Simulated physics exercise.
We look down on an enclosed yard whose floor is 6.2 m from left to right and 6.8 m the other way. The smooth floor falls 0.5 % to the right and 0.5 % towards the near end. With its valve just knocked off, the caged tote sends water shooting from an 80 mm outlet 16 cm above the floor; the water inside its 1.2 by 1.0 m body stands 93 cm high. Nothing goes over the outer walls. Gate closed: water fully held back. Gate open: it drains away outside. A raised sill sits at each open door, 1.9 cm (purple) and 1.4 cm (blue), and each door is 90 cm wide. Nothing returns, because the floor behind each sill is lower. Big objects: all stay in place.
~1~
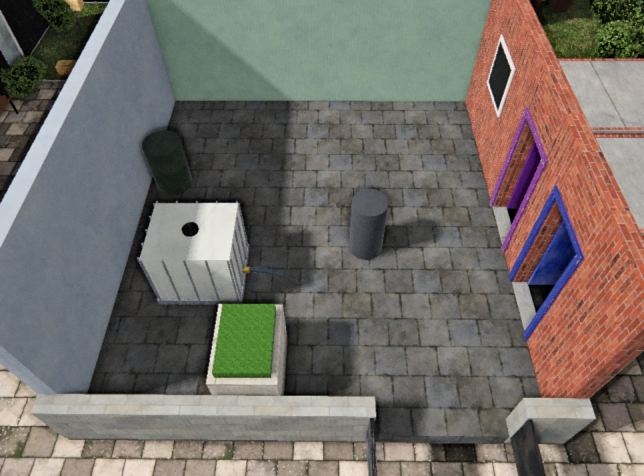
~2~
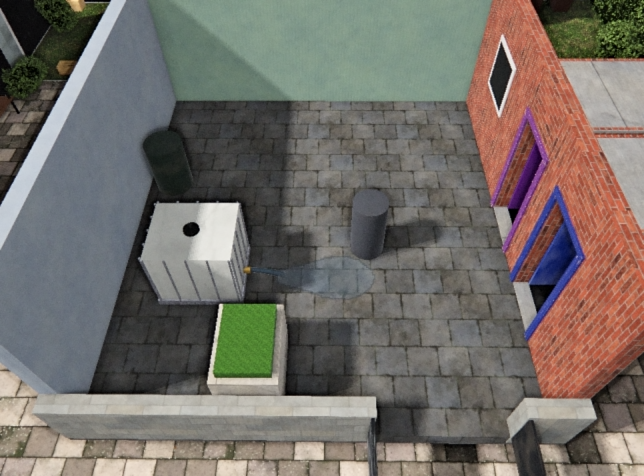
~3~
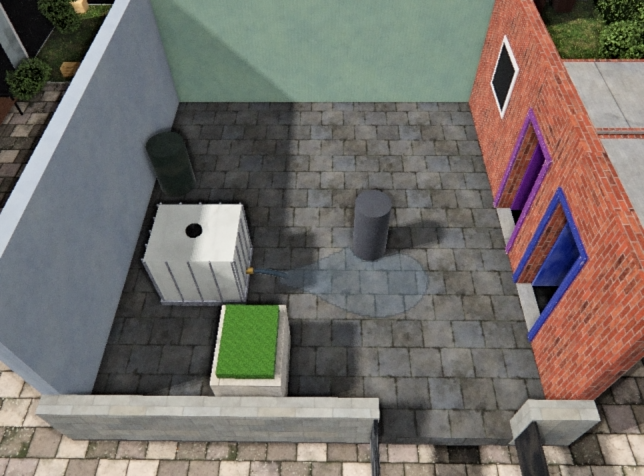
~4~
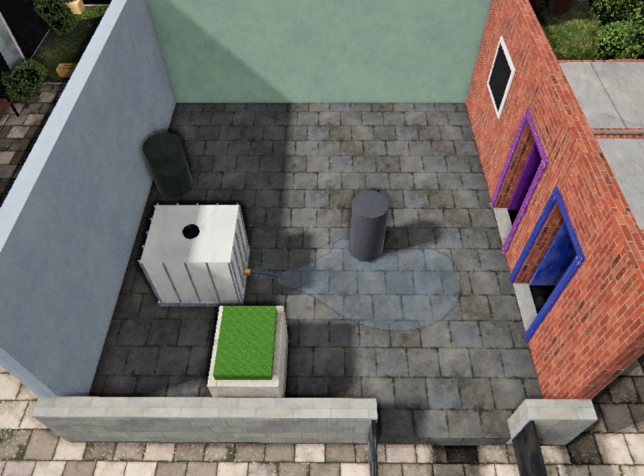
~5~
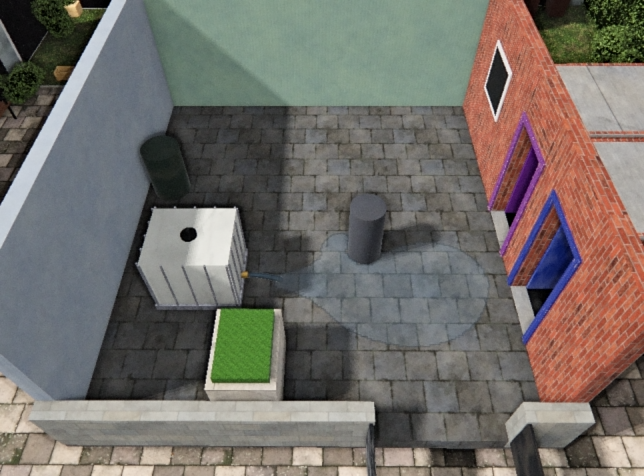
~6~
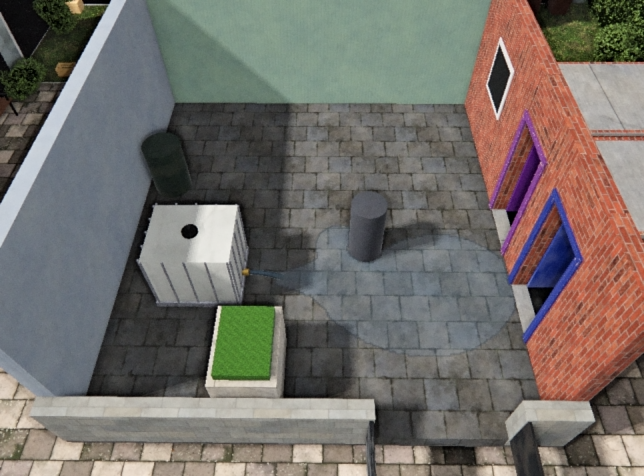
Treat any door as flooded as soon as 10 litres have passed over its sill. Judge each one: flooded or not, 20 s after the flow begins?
Purple door: Under the limit; blue door: Over the limit.
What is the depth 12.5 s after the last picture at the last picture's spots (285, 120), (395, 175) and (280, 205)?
Taking the spots in order, 0.0, 0.2 and 0.0 cm.
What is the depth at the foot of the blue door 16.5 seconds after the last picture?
3.0 cm.
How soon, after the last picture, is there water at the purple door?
Arrival time, purple: 1.4 seconds.
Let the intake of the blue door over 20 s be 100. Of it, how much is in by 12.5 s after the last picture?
Roughly 75 percent.
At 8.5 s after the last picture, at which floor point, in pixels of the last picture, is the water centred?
Close to (441, 295) in the last picture.
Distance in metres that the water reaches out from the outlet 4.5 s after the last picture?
About 4.8 metres.
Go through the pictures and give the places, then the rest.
In the first frame, the jet has just started at (261, 271); the ground is still dry.
The second frame shows from the spout at (262, 271) the water has spread over 0.8 m2; its tip is at (370, 284), and it is 1.2 cm deep on average.
The third frame shows the jet leaves at (264, 272); the sheet reaches (425, 282), 2.9 m away, and wets 1.7 m2.
The fourth frame shows from the spout at (262, 272) the water has spread over 2.8 m2; its tip is at (454, 267), and it is 1.1 cm deep on average.
The fifth frame shows from the spout at (259, 275) the water has spread over 3.8 m2; its tip is at (486, 292), and it is 1.0 cm deep on average.
The sixth frame shows from the spout at (260, 273) the water has spread over 4.9 m2; its tip is at (513, 303), and it is 0.9 cm deep on average.
Then, 1.5 s after the last picture water covers 15 % of the floor and is deepest (4 cm) near (357, 264); purple door 0.77 cm at the sill, 0 L in, blue door 2.7 cm at the sill, 1 L in.
Then, 4.5 s after the last picture water covers 20 % of the floor and is deepest (4 cm) near (357, 264); purple door 1.5 cm at the sill, 0 L in, blue door 2.9 cm at the sill, 7 L in.
Then, 8.5 s after the last picture water covers 25 % of the floor and is deepest (4 cm) near (357, 264); purple door 1.7 cm at the sill, 0 L in, blue door 2.9 cm at the sill, 16 L in.
Then, 12.5 s after the last picture water covers 35 % of the floor and is deepest (4 cm) near (357, 264); purple door 1.7 cm at the sill, 0 L in, blue door 3 cm at the sill, 26 L in.
Then, 16.5 s after the last picture water covers 35 % of the floor and is deepest (4 cm) near (357, 264); purple door 1.8 cm at the sill, 0 L in, blue door 2.9 cm at the sill, 35 L in.
